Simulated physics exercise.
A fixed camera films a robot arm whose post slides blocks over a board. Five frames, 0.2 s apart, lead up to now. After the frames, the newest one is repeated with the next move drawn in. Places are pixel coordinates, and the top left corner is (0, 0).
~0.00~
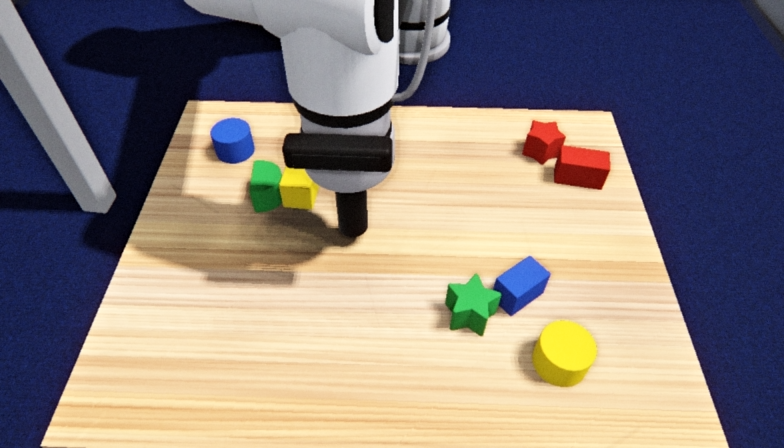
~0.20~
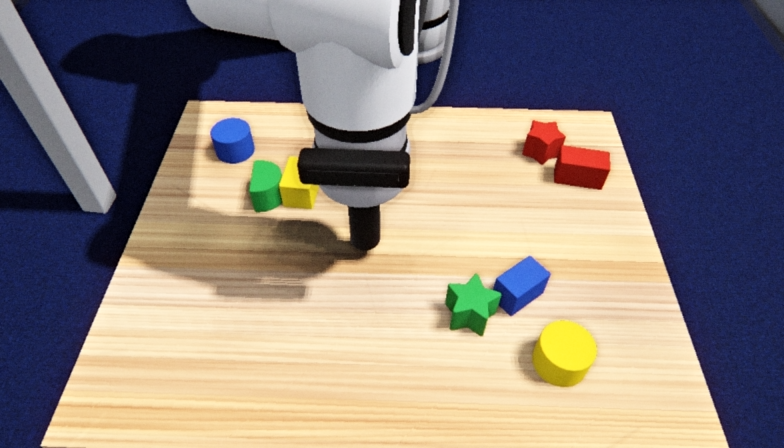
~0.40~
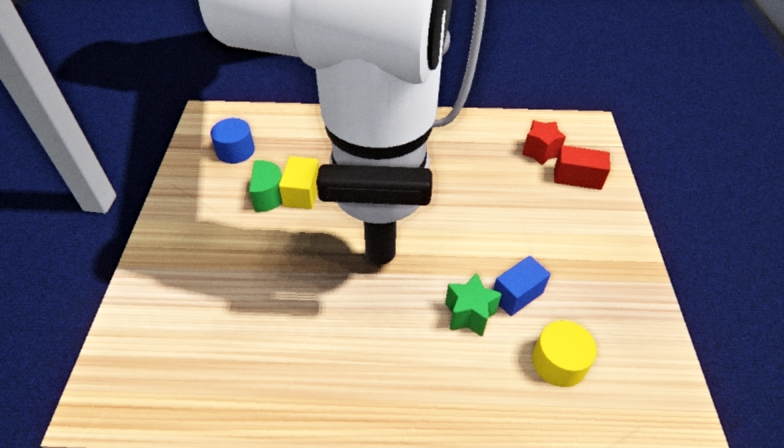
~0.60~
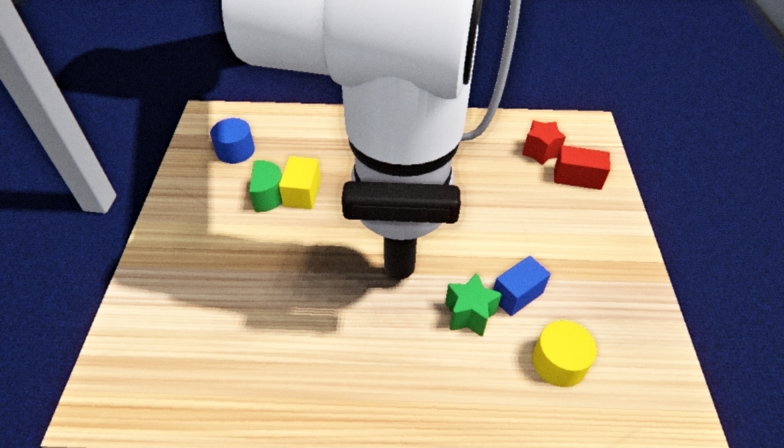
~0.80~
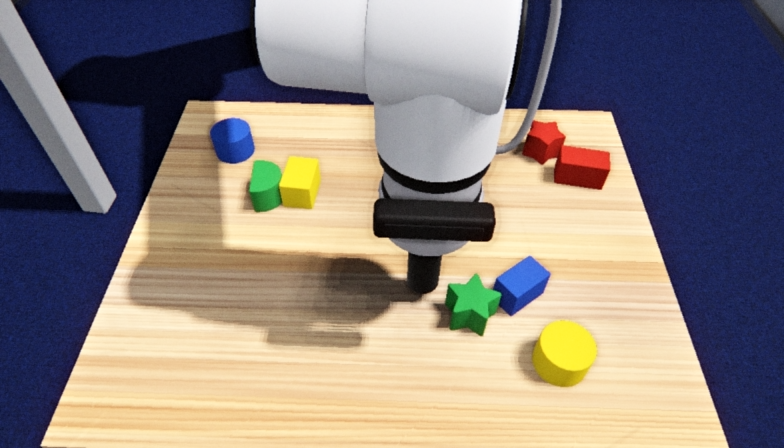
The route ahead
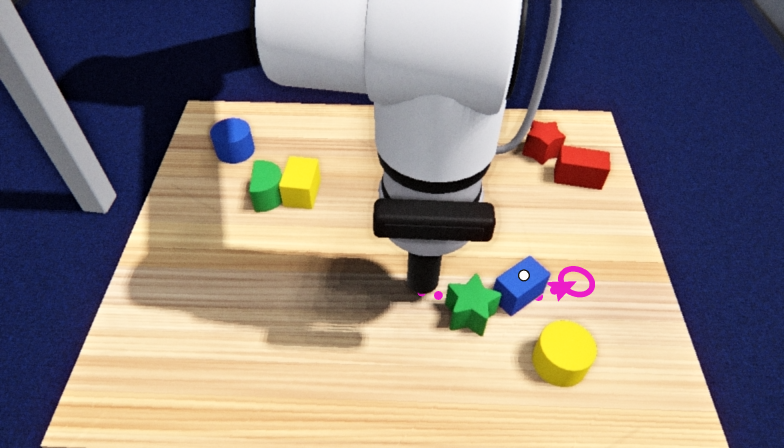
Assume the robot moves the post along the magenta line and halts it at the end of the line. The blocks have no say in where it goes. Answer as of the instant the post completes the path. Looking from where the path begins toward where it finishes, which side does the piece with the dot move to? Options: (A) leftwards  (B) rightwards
Correct choice: A.
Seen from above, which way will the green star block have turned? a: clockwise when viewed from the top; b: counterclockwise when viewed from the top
It's a.
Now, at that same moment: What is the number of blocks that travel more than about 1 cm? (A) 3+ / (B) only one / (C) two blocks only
C
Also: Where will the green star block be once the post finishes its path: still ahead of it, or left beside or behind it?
It is off to the side or behind.
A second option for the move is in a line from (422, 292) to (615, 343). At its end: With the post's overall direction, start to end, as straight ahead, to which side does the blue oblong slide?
Displaced left.
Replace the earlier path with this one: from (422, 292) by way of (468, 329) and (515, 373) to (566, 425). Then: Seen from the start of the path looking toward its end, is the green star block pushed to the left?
My answer is yes.
Path on the board, from (422, 292) via (477, 303) and (530, 300), ending at (577, 281); the dot is on the blue oblong.
On the path given first. One third of the way, post (480, 293); green star block (510, 318), turned 35° clockwise; blue oblong (528, 274).
Two thirds of the way, post (535, 289); green star block (524, 320), turned 90° clockwise; blue oblong (573, 262), turned 25° anticlockwise; yellow round block (572, 348).
At the end, post (582, 270); green star block (524, 320), turned 90° clockwise; blue oblong (608, 238), turned 50° anticlockwise; yellow round block (572, 348).
